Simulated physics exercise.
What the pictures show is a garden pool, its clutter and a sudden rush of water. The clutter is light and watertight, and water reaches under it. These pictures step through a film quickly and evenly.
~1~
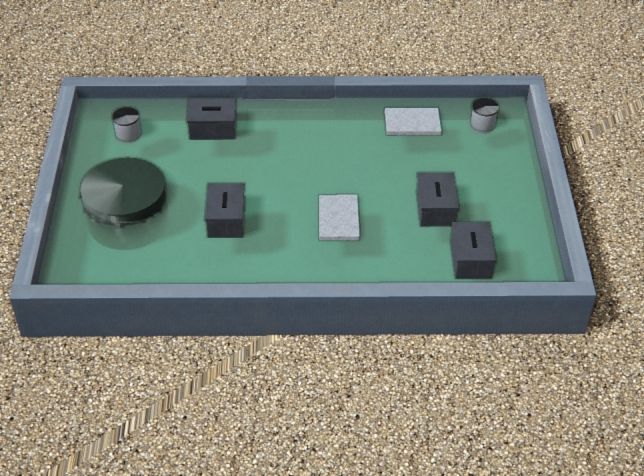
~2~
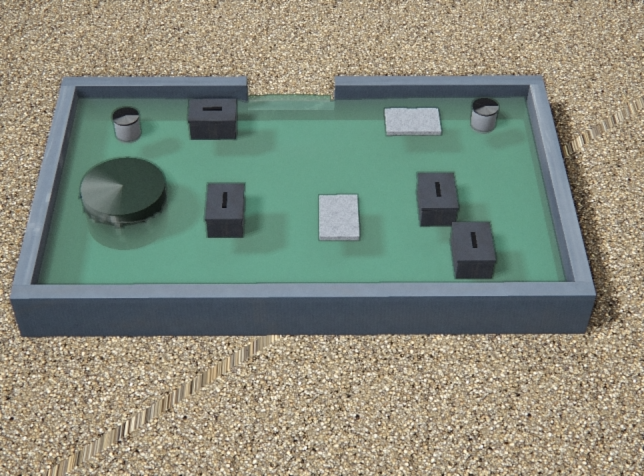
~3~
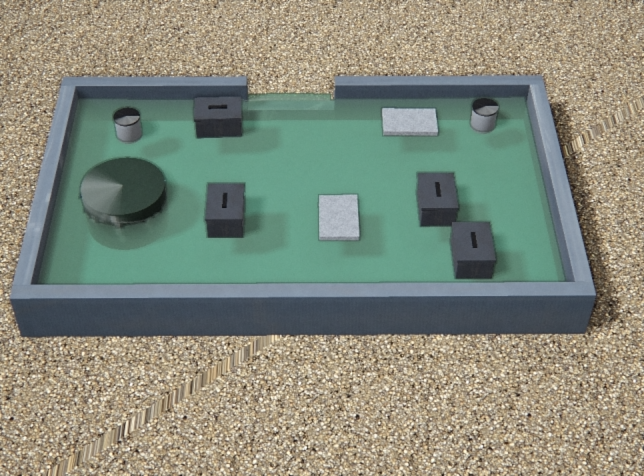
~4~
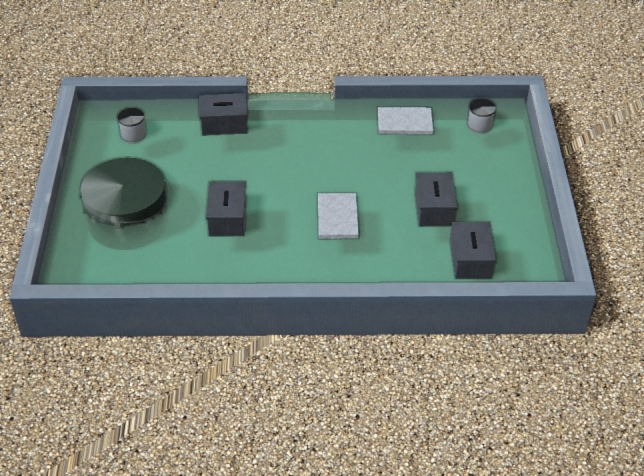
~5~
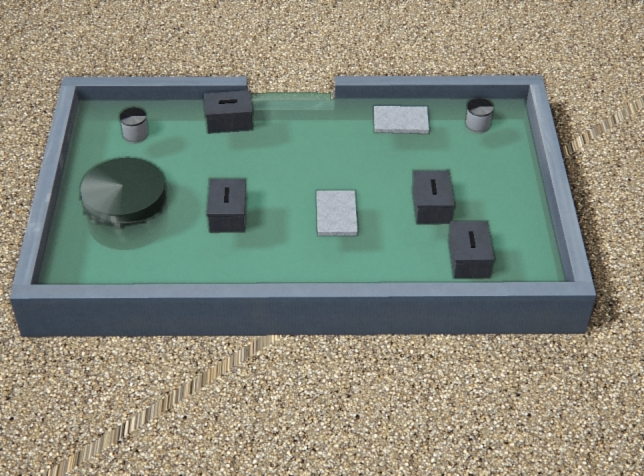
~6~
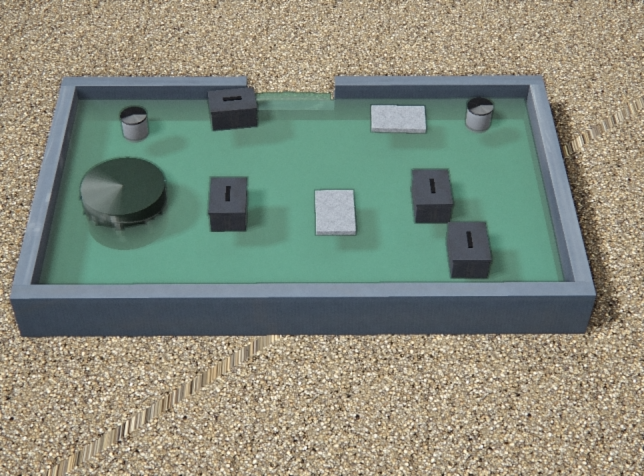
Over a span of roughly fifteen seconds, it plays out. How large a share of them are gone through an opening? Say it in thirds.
The answer is not even a third.
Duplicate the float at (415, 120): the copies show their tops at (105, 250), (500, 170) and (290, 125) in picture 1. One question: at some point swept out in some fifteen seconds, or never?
Okay, one at a time: Does not get out, next does not get out, last gets out.
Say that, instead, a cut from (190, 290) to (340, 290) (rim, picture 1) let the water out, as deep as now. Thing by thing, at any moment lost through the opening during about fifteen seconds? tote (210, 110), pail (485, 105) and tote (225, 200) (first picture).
Retained; retained; lost.
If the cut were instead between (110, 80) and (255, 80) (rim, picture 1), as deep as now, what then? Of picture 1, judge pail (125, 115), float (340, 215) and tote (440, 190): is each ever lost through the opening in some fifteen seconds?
Answer, item by item: Lost, not lost, not lost.
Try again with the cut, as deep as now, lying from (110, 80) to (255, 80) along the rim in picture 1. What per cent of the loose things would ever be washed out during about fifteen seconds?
Roughly 40 per cent.
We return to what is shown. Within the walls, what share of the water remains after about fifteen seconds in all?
72 %.
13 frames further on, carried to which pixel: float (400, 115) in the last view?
It should be near (346, 109).
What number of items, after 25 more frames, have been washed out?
That comes to 2.
A moment on, 0 of 8 are out; 8 afloat.
Next, 1 of 8 are out; 7 afloat.
Later, 2 of 8 are out; 6 afloat.
In the end, 2 of 8 are out; 6 afloat.
